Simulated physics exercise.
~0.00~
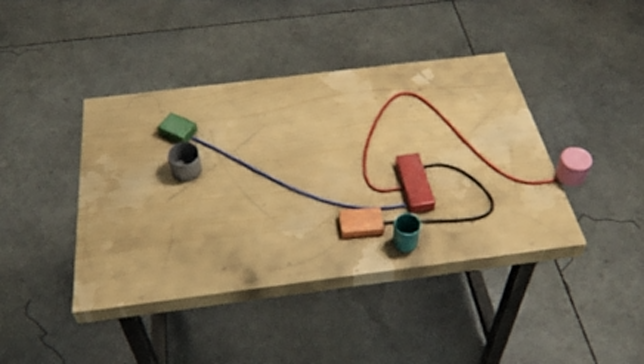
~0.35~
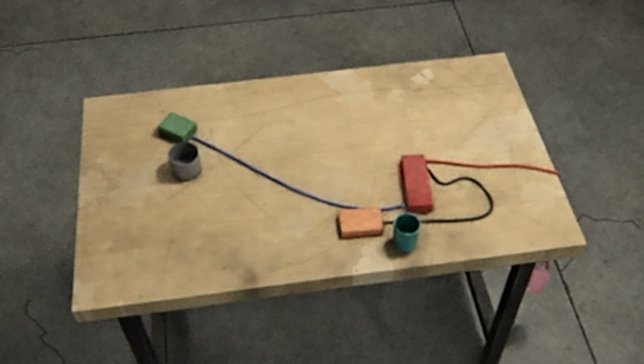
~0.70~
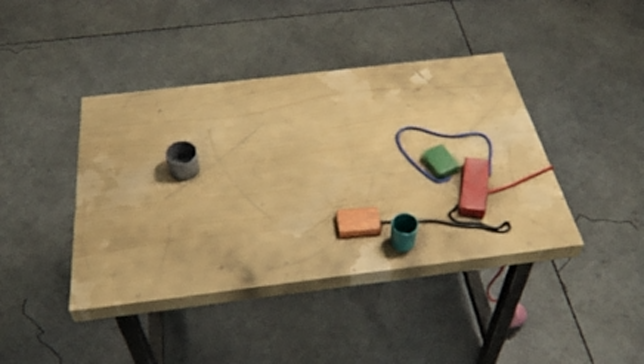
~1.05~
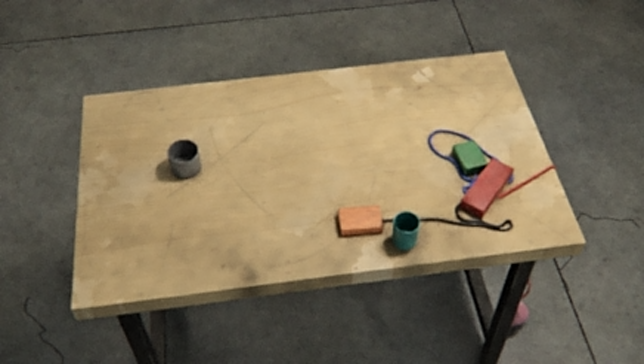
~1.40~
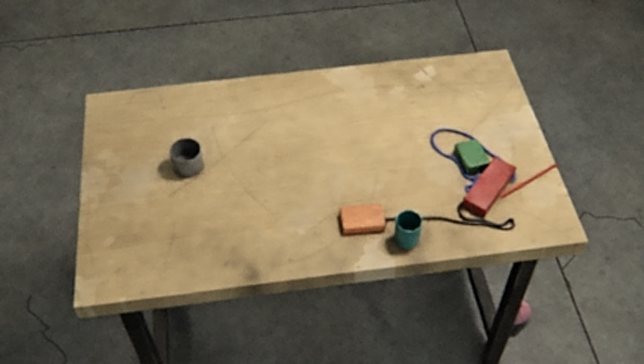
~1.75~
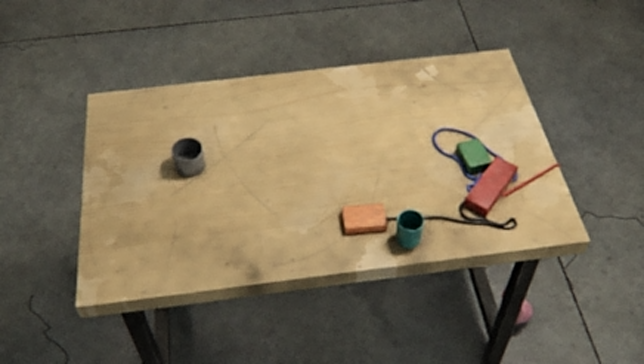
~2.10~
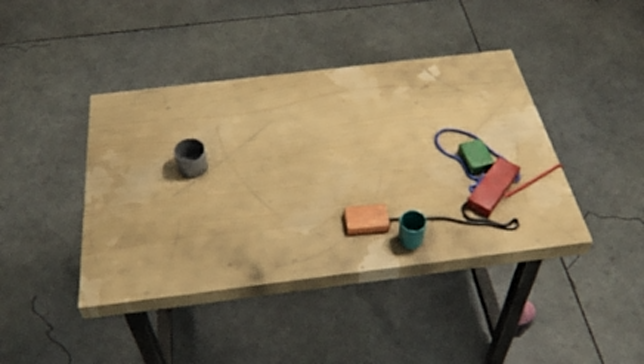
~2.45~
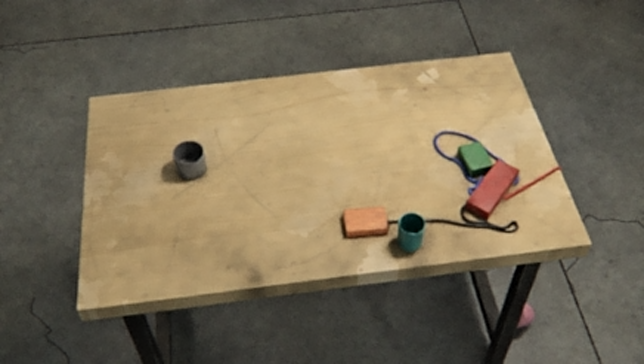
On a workbench, a pink cylinder falls off, and the corded red and green blocks slide right.
